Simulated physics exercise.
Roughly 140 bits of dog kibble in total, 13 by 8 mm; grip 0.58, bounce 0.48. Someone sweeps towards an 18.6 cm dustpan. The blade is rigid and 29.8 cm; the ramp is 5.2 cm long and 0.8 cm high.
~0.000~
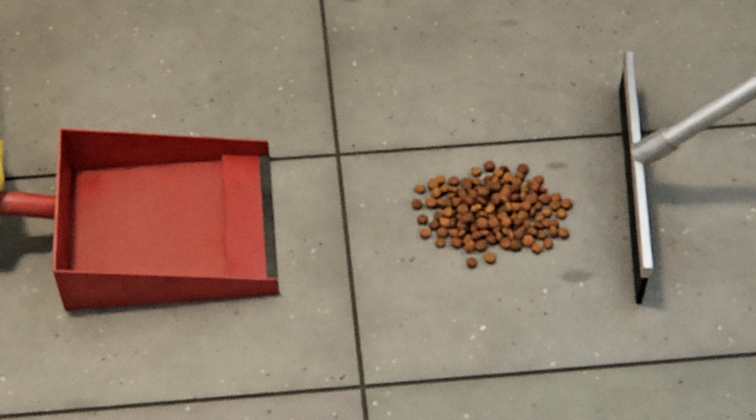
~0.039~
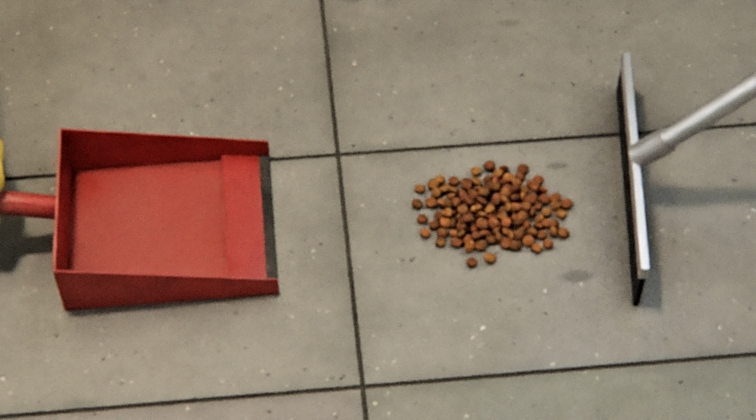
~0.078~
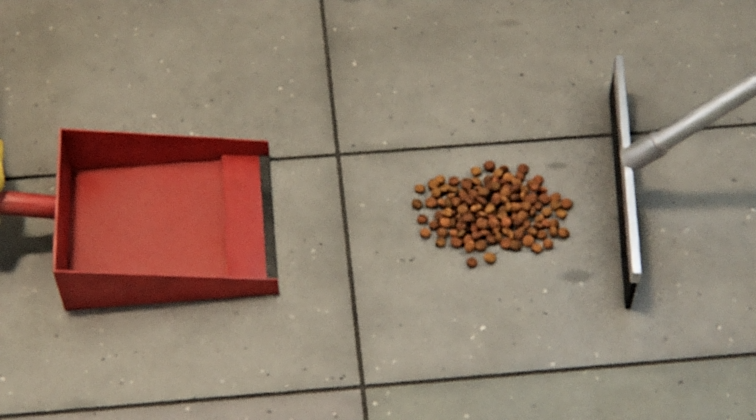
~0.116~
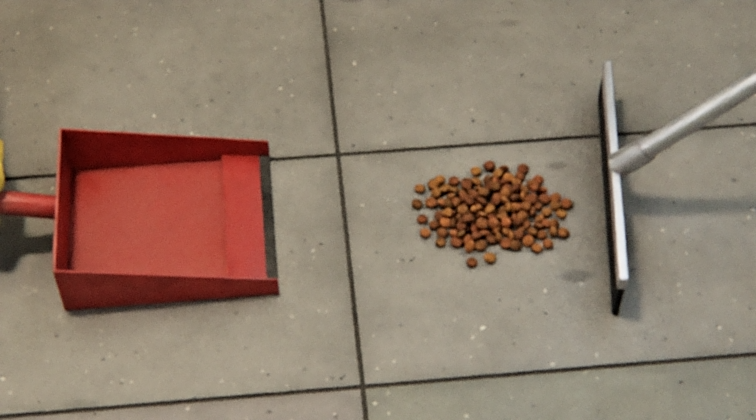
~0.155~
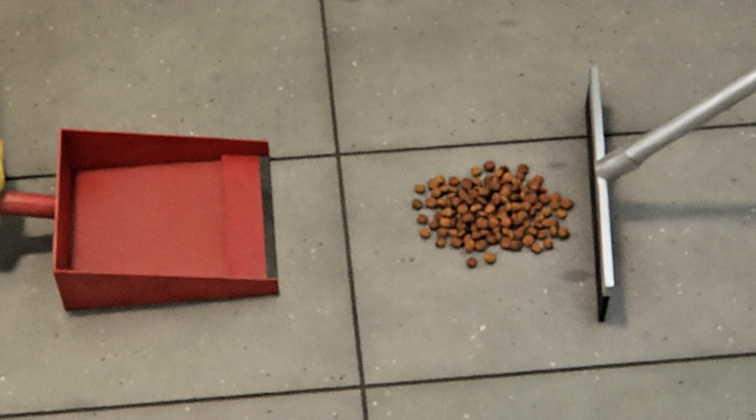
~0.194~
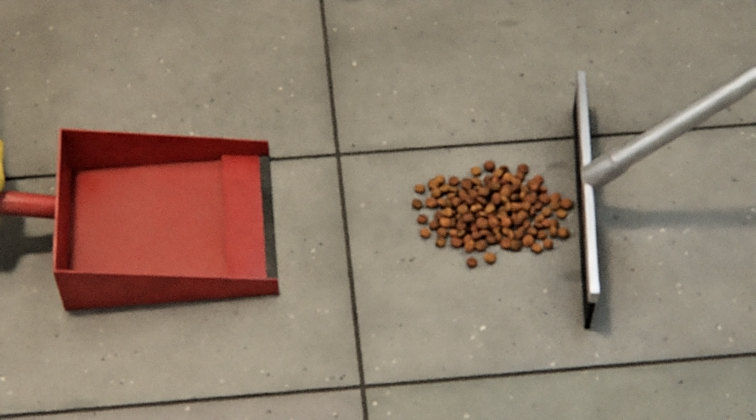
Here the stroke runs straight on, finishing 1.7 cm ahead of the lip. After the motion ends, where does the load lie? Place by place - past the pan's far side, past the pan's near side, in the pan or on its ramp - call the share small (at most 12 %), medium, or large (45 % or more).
Far side - small, near side - medium, pan - small.
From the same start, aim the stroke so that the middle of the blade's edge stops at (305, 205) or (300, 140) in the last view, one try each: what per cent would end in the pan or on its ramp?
About 30 and 30 per cent.
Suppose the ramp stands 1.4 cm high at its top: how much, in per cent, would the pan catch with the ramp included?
It would be roughly 5 percent.
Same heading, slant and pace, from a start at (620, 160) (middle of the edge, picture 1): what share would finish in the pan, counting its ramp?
Estimate: ~ 5 %.
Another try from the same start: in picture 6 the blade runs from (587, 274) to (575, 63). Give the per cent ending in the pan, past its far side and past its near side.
Pan 30 % / far 5 % / near 0 %.
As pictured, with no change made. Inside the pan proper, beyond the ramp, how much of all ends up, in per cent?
About 0 %.
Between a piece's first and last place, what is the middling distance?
Median shift: Approx. 22 cm.
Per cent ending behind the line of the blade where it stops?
Close to 15 percent.
Then, at 0.54 s, middle of the blade 19 cm from the lip; 0 % over the lip, far side 0 %, near side 5 %.
After 0.77 s, middle of the blade 10 cm from the lip; 0 % over the lip, far side 0 %, near side 20 %.
After 1.11 s, middle of the blade 4 cm from the lip; 5 % over the lip, far side 0 %, near side 30 %.
By 1.4 s all is still; far side 0 %, near side 30 %, pan 5 %, in front of the lip or behind the blade 70 %.
